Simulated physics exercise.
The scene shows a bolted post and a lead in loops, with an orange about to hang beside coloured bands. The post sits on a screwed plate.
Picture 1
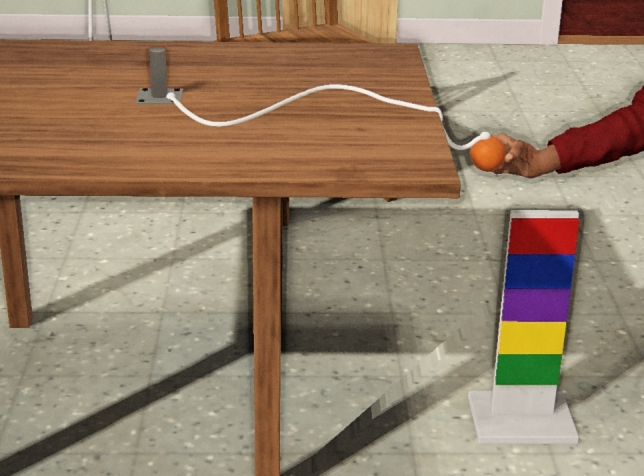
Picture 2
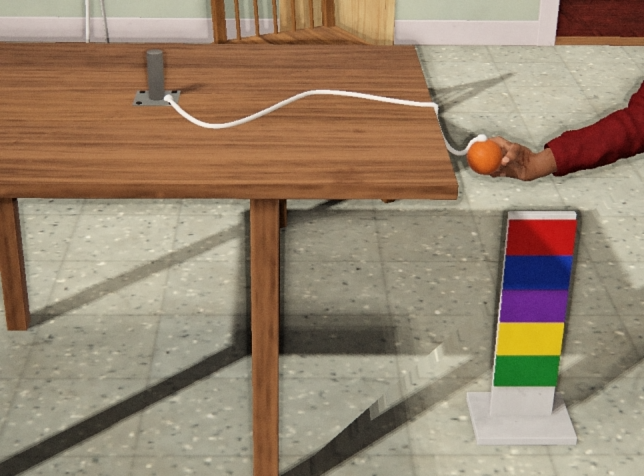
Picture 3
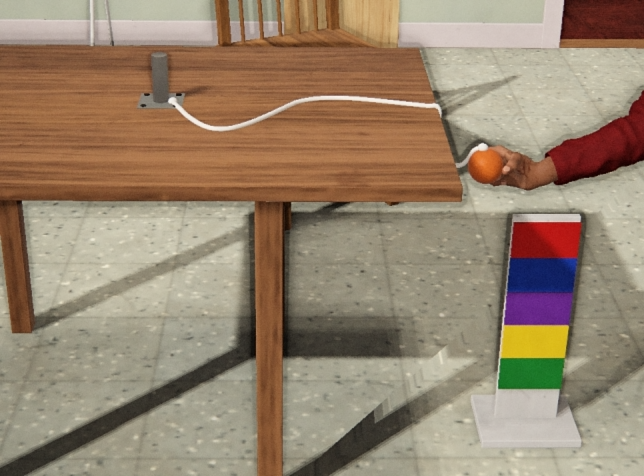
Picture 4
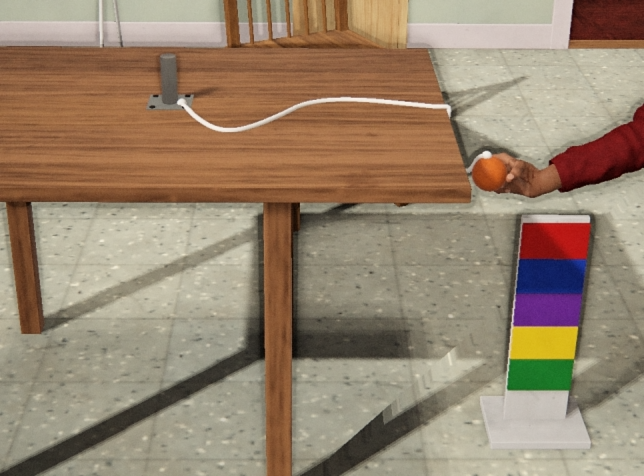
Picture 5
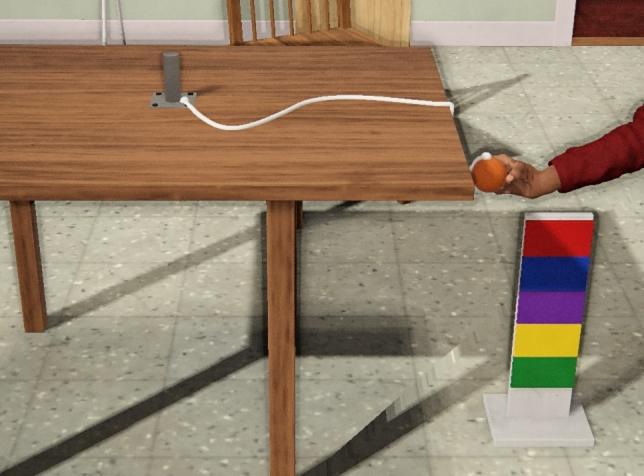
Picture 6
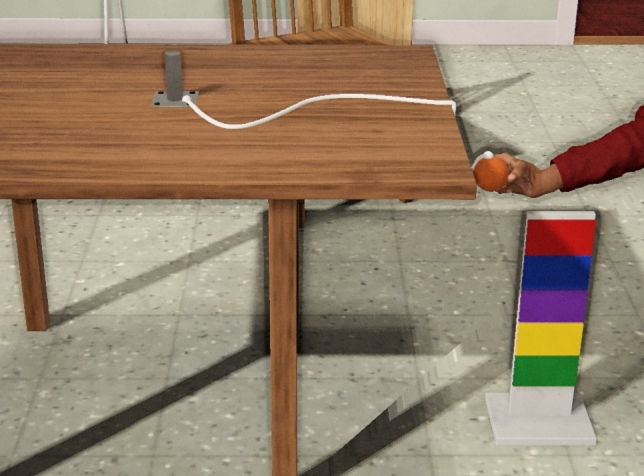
In a room with a speckled tile floor, a red-sleeved hand holds an orange just off a wooden table's right edge, tied to a white cord from a post. The hand lowers the orange slightly beside a stand of coloured bands, then stays almost still while the view shifts a little.
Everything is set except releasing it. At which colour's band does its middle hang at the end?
The purple band.
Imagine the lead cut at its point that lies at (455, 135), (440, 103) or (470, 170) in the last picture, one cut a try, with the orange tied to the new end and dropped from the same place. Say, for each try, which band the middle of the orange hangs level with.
Try by try, the answer is red; above them all; blue.
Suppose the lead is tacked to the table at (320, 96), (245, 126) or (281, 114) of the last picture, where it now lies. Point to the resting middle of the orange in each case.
Roughly (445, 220), (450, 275) and (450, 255).
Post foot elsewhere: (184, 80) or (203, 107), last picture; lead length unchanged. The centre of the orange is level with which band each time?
First try: Purple; second try: Yellow.
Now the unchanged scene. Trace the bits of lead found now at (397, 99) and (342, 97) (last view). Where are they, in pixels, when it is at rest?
Well, the first one sits at (456, 143), and the second one sits at (423, 116).
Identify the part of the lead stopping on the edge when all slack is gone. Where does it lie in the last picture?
(379, 97).
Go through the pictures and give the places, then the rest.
The first frame shows orange (488, 154); red (544, 238); blue (540, 272); purple (536, 306); yellow (532, 339); green (529, 371).
The second frame shows orange (485, 157); lead through (181, 112) (238, 123) (294, 99) (363, 96) (435, 114).
The third frame shows orange (486, 166).
The fourth frame shows orange (490, 174); lead through (194, 116) (252, 127) (309, 103) (386, 102) (449, 128).
The fifth frame shows orange (489, 175).
The sixth frame shows orange (491, 174); lead through (199, 112) (257, 123) (314, 100) (391, 98) (453, 124).
Soon after, orange near (476, 304); level with purple.
After that, orange near (423, 296); level with purple.
And then, orange near (458, 305); level with purple.
In the end, orange near (446, 307); level with purple. At purple.
